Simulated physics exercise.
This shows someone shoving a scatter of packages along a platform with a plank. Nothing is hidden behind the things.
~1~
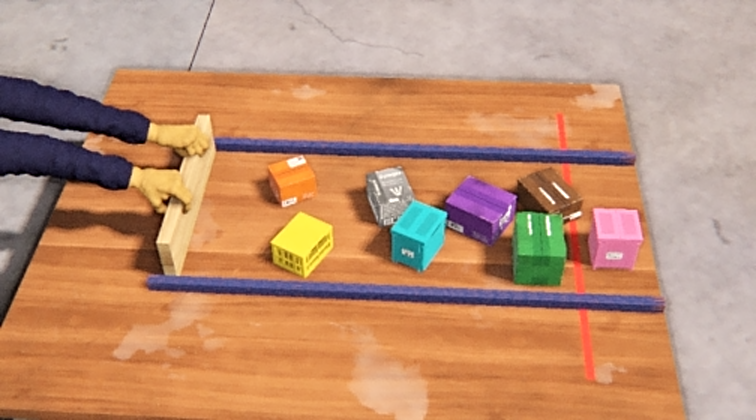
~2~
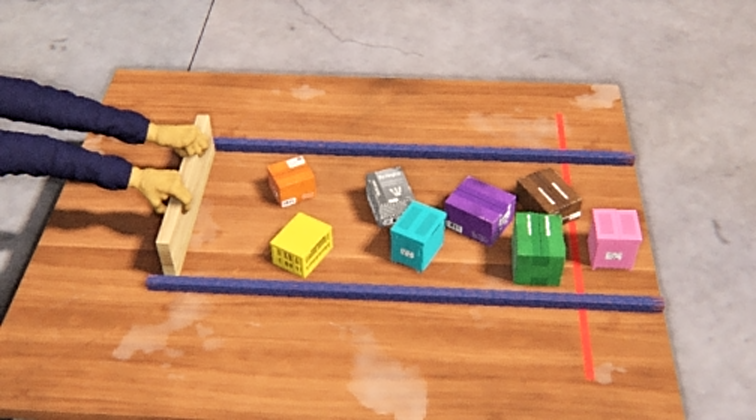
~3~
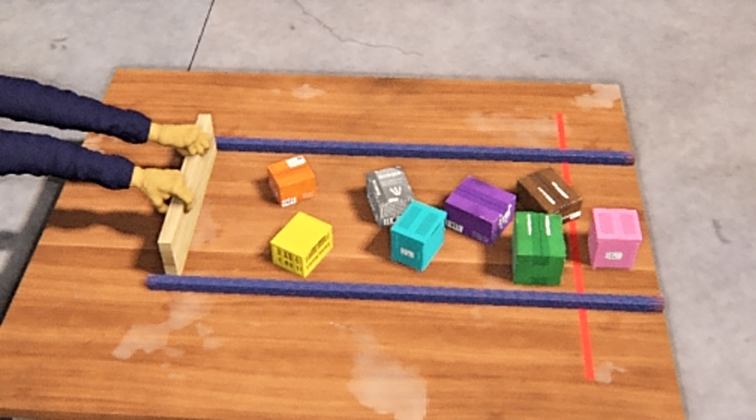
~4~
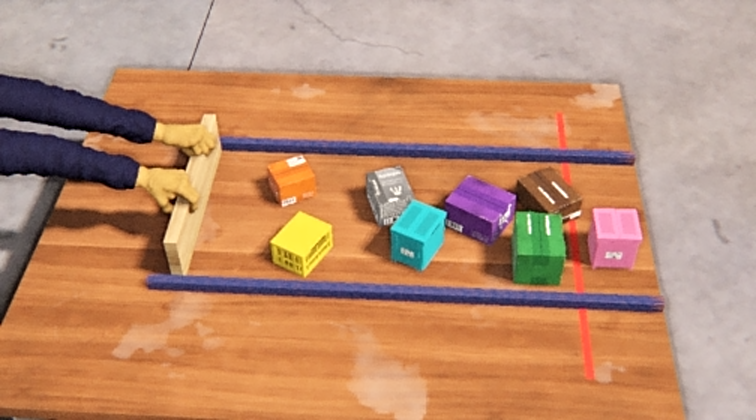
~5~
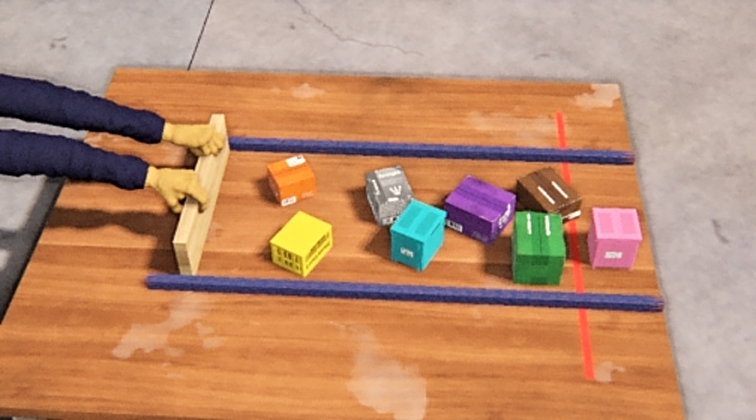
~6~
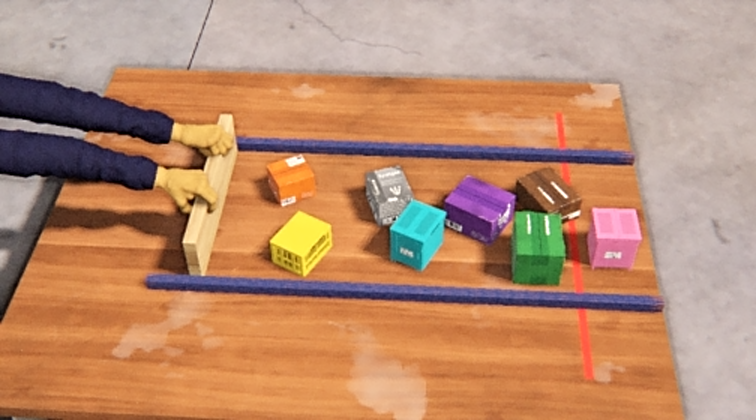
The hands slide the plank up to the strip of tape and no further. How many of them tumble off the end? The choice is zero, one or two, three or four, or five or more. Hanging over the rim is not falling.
Here the number that fall off is three or four.
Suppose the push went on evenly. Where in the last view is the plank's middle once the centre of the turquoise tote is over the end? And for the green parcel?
Its middle is around (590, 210) and around (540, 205).
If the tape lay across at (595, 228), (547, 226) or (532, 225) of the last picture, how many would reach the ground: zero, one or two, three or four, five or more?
The falls would be more than four; three or four; either one or two.
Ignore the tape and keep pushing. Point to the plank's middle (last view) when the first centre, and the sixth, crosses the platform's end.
Its middle is around (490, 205) and later (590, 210).
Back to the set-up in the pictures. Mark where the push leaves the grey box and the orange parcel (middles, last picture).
First (635, 214), then (593, 198).
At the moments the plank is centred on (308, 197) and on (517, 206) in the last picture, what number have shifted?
At the one place 2, at the other 8.
Soon after, none off yet; pink tote at rest near (613, 239); brown parcel at rest near (548, 198); green parcel at rest near (537, 248).
Then, none off yet; pink tote at rest near (613, 239); brown parcel moved a little near (560, 195); green parcel moved a little near (556, 255).
Further on, none off yet; pink tote moved about its own width near (668, 248); brown parcel moved about its own width near (579, 185); green parcel moved about its own width near (620, 269).
At rest, the number that fall off is three or four; fallen, purple parcel, green parcel and pink tote.
